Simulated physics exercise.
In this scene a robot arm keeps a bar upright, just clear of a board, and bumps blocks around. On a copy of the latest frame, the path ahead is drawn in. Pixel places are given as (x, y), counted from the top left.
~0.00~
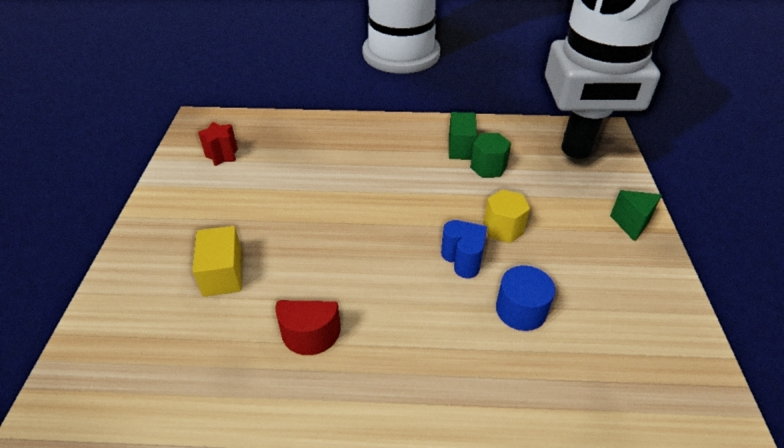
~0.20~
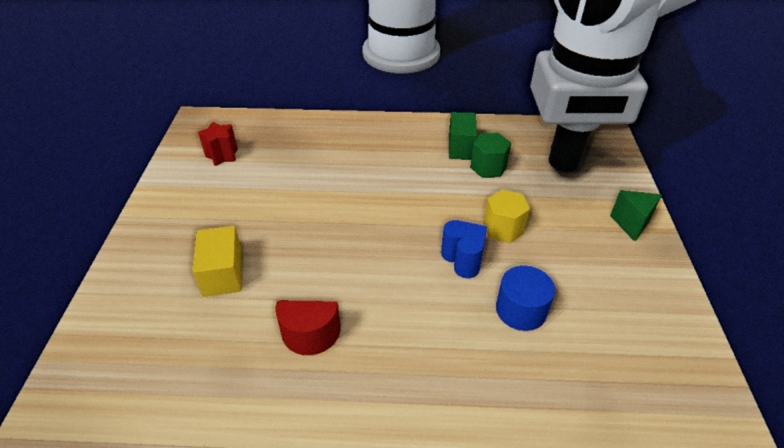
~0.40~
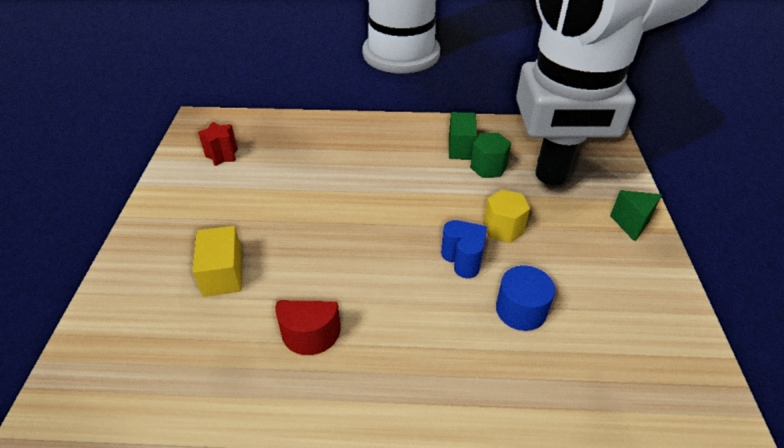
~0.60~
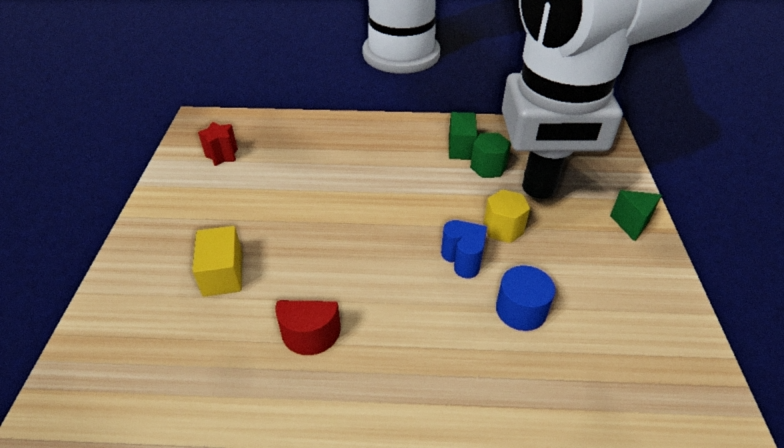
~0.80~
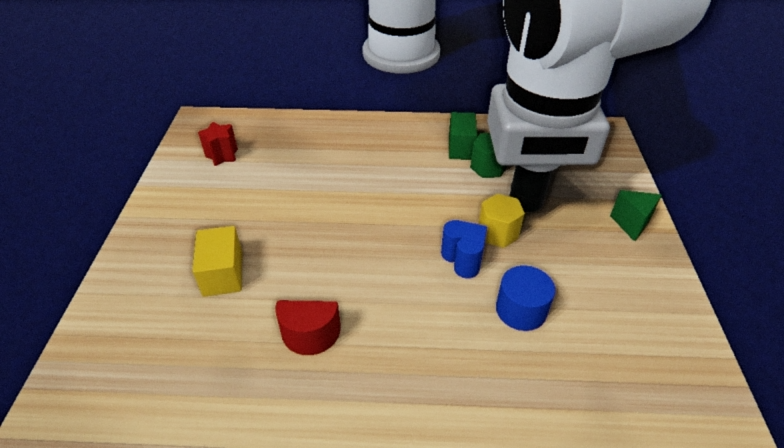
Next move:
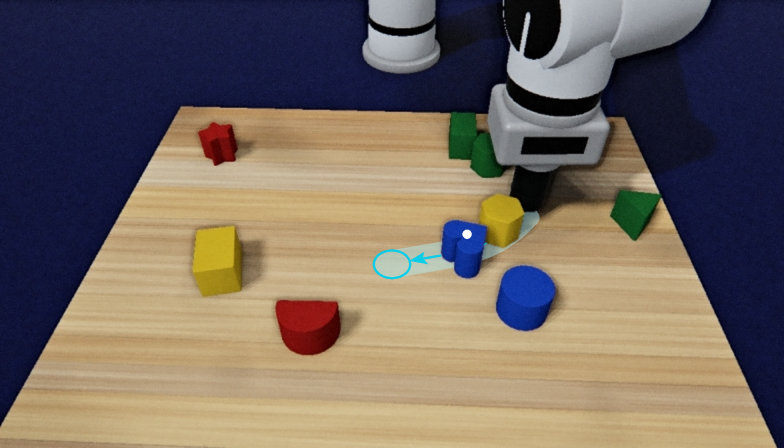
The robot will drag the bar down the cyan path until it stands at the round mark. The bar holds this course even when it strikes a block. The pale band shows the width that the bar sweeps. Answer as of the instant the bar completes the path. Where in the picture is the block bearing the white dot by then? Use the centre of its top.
It should be at (390, 302) by then.
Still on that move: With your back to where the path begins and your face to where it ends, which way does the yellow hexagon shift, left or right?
To the left.
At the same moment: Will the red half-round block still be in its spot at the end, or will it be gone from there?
It is untouched.
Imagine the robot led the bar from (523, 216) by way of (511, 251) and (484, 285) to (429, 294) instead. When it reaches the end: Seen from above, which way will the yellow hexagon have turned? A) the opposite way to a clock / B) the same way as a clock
(B)
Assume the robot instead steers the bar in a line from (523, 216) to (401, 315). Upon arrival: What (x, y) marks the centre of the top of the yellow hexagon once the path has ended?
It will likely be found at (361, 306).
Drawn move, from (523, 216) over (491, 240) and (444, 255) to (392, 264); the dot is on the blue heart.
On the path given first. One third of the way, bar at (492, 227); blue heart at (438, 255); yellow hexagon at (465, 234).
Two thirds of the way, bar at (444, 241); blue heart at (402, 283); yellow hexagon at (419, 253), turned 15° anticlockwise.
At the end, bar at (392, 250); red half-round block still; blue heart at (390, 302), turned 40° anticlockwise; yellow hexagon at (380, 268), turned 60° anticlockwise; blue disc still.
